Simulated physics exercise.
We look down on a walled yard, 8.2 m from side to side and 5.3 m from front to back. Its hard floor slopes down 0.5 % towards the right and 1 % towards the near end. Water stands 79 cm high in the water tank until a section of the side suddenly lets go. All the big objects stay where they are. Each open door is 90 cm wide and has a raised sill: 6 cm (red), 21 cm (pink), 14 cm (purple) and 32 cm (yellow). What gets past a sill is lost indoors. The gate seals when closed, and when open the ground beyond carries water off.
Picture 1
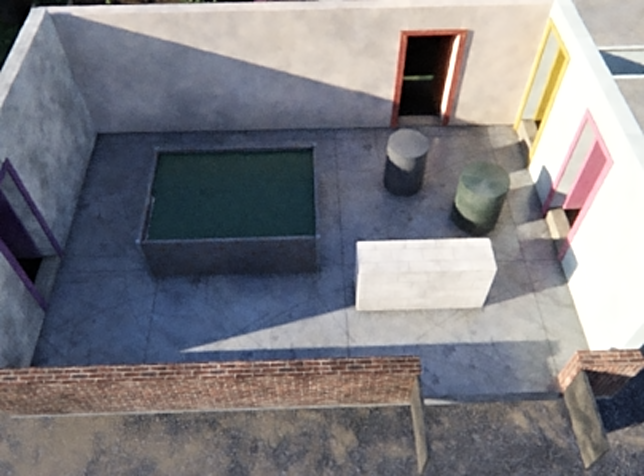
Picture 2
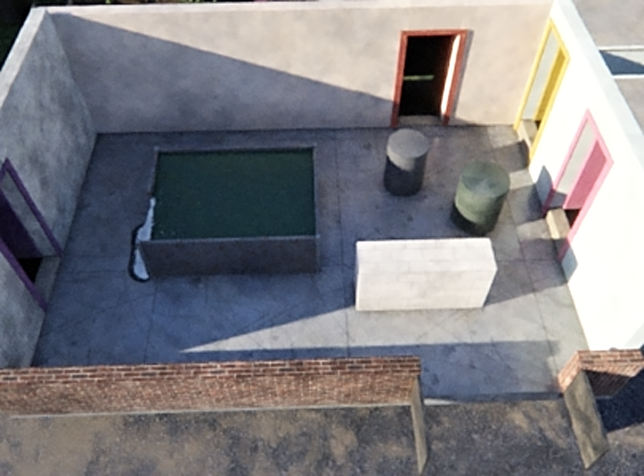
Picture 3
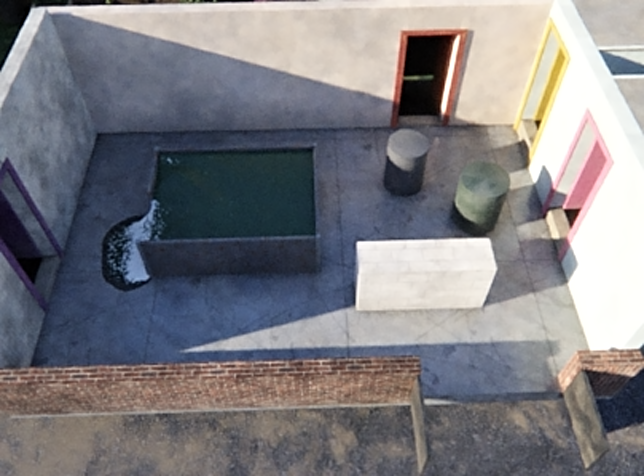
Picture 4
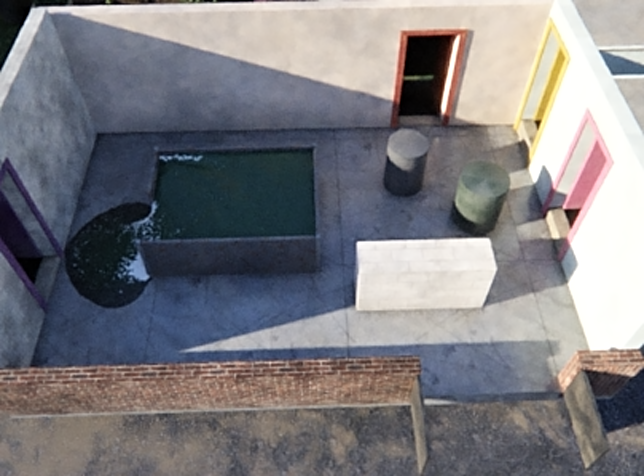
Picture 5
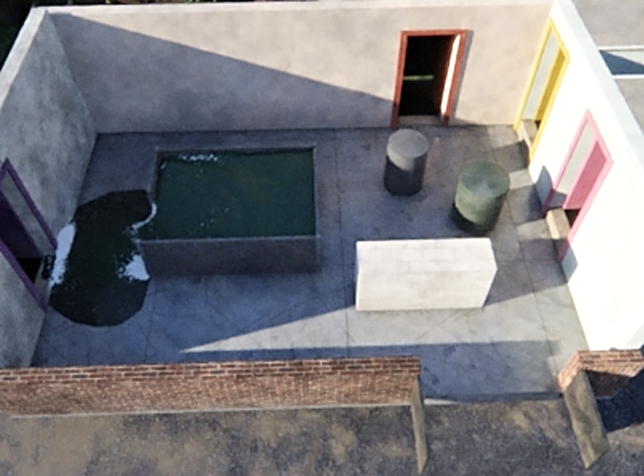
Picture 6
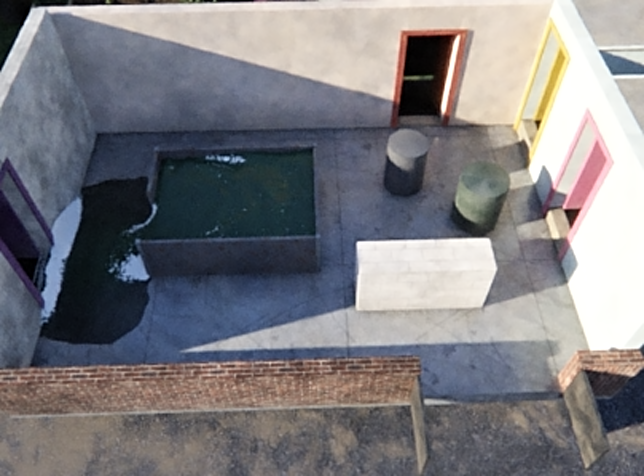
At the start, dark green water lies still in a rectangular tank in a walled yard. White, foamy water then pours out at the tank's left side and spreads across the floor in a rounded, dark pool, which widens until it reaches the left wall beside the purple doorway.
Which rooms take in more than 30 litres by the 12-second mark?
Within that time: At the red door it keeps below the limit; at the pink door it stays under the limit; at the purple door it passes the limit; at the yellow door it does not reach the limit.
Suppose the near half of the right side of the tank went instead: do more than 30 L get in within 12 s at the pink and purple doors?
Then: Pink above, purple not over.
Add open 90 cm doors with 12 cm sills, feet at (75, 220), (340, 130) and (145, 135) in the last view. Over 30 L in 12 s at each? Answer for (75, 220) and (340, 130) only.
In turn: Over, below.
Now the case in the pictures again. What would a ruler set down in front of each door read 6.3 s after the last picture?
In cm: Red 5, pink 3, purple 18, yellow 14.
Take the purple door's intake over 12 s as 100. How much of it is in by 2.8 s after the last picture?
Some 75 per cent by then.
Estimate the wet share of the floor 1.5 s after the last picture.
About 25 per cent.
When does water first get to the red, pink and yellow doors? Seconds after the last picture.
Red 3.4 s, pink 5.5 s, yellow 5.0 s.
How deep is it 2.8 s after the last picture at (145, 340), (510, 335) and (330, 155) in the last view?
In that order: 6, 0 and 3 cm.
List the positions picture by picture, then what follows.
The first picture shows still water, 79 cm deep, in the water tank at (233, 194).
In the second picture, the front is at (146, 279), 0.6 m from the gap at (153, 237); 0.3 m2 of floor is under water; 79 cm left at the back of the water tank.
In the third picture, the front is at (111, 236), 0.9 m from the gap at (154, 240); 0.9 m2 of floor is under water; 79 cm left at the back of the water tank.
In the fourth picture, the front is at (73, 245), 1.4 m from the gap at (155, 240); 2.1 m2 of floor is under water; 79 cm left at the back of the water tank.
In the fifth picture, water pours out at (155, 240) and has run 1.8 m, to (51, 297); typically 7 cm deep outside, 79 cm at the water tank's back.
In the sixth picture, water pours out at (154, 240) and has run 2.1 m, to (42, 327); typically 7 cm deep outside, 78 cm at the water tank's back.
Then, 0.7 s after the last picture water covers 15 % of the floor and is deepest (48 cm) near (150, 255); red door not reached, pink door not reached, purple door 43 cm at the sill, 122 L in, yellow door not reached.
Then, 1.5 s after the last picture water covers 25 % of the floor and is deepest (45 cm) near (24, 391); red door not reached, pink door not reached, purple door 41 cm at the sill, 299 L in, yellow door not reached.
Then, 2.8 s after the last picture water covers 55 % of the floor and is deepest (38 cm) near (24, 391); red door not reached, pink door not reached, purple door 30 cm at the sill, 487 L in, yellow door not reached.
Then, 6.3 s after the last picture water covers 95 % of the floor and is deepest (22 cm) near (24, 391); red door 5 cm at the sill, 0 L in, pink door 3 cm at the sill, 0 L in, purple door 18 cm at the sill, 652 L in, yellow door 14 cm at the sill, 0 L in.
Then, 11.3 s after the last picture water covers 95 % of the floor and is deepest (14 cm) near (24, 391); red door 5 cm at the sill, 2 L in, pink door 9 cm at the sill, 0 L in, purple door 11 cm at the sill, 669 L in, yellow door 11 cm at the sill, 0 L in.
